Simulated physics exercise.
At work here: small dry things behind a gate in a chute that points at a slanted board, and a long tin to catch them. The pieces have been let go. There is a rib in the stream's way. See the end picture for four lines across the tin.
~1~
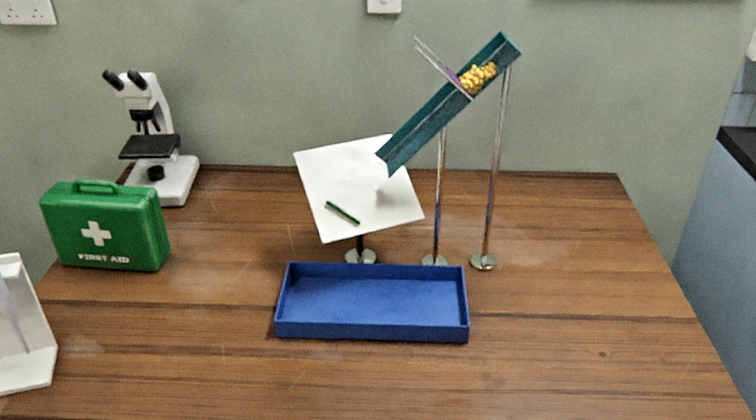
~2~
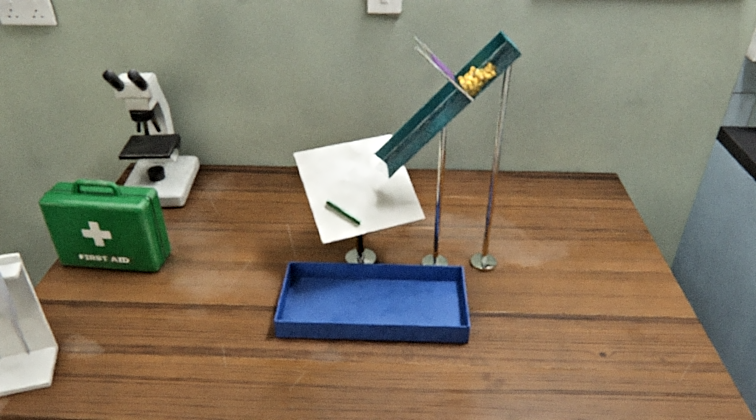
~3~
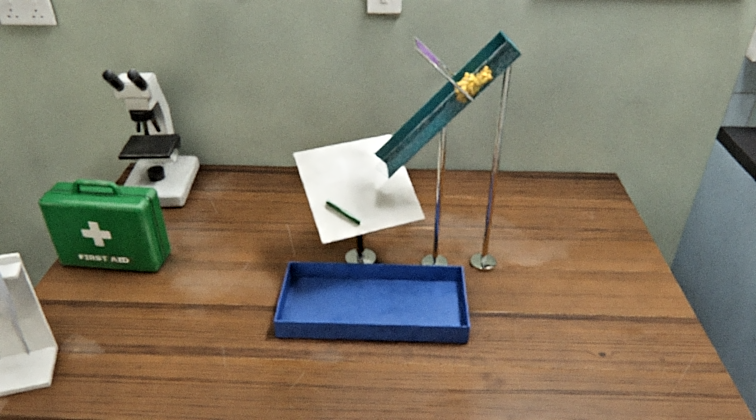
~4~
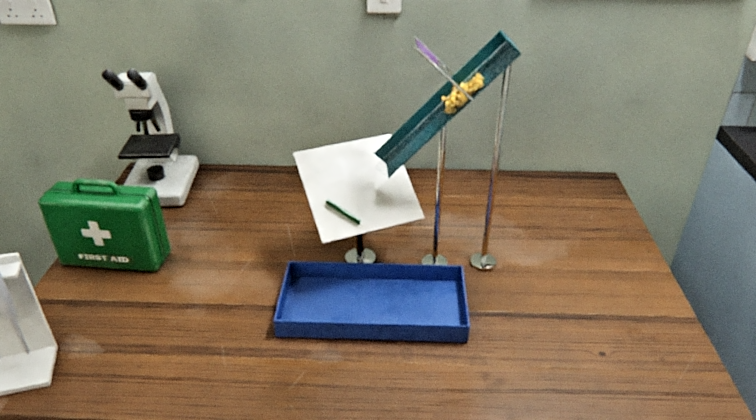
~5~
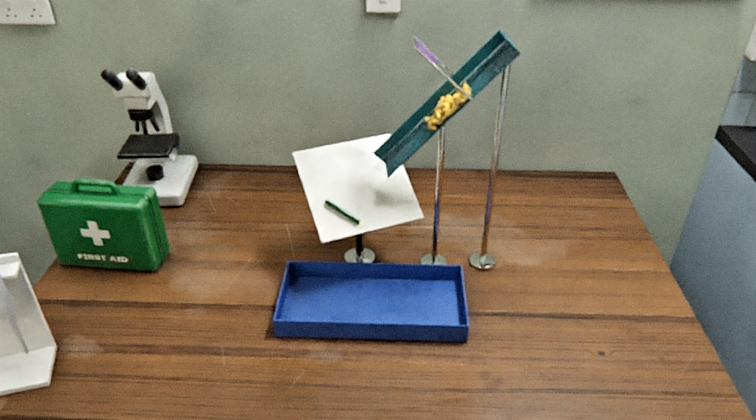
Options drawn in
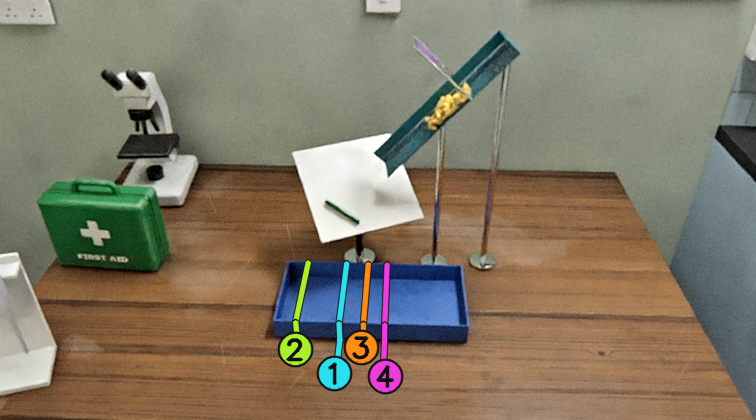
The video shows small yellow pieces resting behind a gate in a sloping green chute above a tilted white board and an empty blue tray; the gate lifts, and the pieces slide together partway down the chute toward the left.
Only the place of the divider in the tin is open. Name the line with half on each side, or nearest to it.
The answer is line 4.
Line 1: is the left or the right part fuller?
Right.
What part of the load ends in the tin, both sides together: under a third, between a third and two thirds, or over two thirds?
Over two thirds.
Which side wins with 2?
Right.
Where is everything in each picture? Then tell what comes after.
Load behind the gate (476, 77), puffed corn balls; lip of the chute (388, 171), sloping fairly steeply, in the first frame.
Middle of the board (359, 186), tilted fairly steeply; middle of its low edge (376, 230); of its high edge (344, 143), in the second frame.
Front corners of the tin (275, 321) and (469, 326), empty; front of the load (459, 98), in the third frame.
Middle of the load (461, 91); its front (447, 111), roughly a quarter of the way to the lip; rib from (327, 199) to (361, 221), in the fourth frame.
Middle of the load (446, 104); its front (430, 127), roughly half of the way to the lip, in the fifth frame.
On the marked copy, line 1 crosses the front rim at (339, 322); line 2 crosses the front rim at (295, 321); line 3 crosses the front rim at (363, 323); line 4 crosses the front rim at (384, 323).
If 1 is chosen, of what is caught, just a few on the left of the divider, almost all on the right.
If 2 is chosen, of what is caught, just a few on the left of the divider, almost all on the right.
If 3 is chosen, of what is caught, about a tenth on the left of the divider, almost all on the right.
If 4 is chosen, of what is caught, roughly two thirds on the left of the divider, roughly a third on the right.
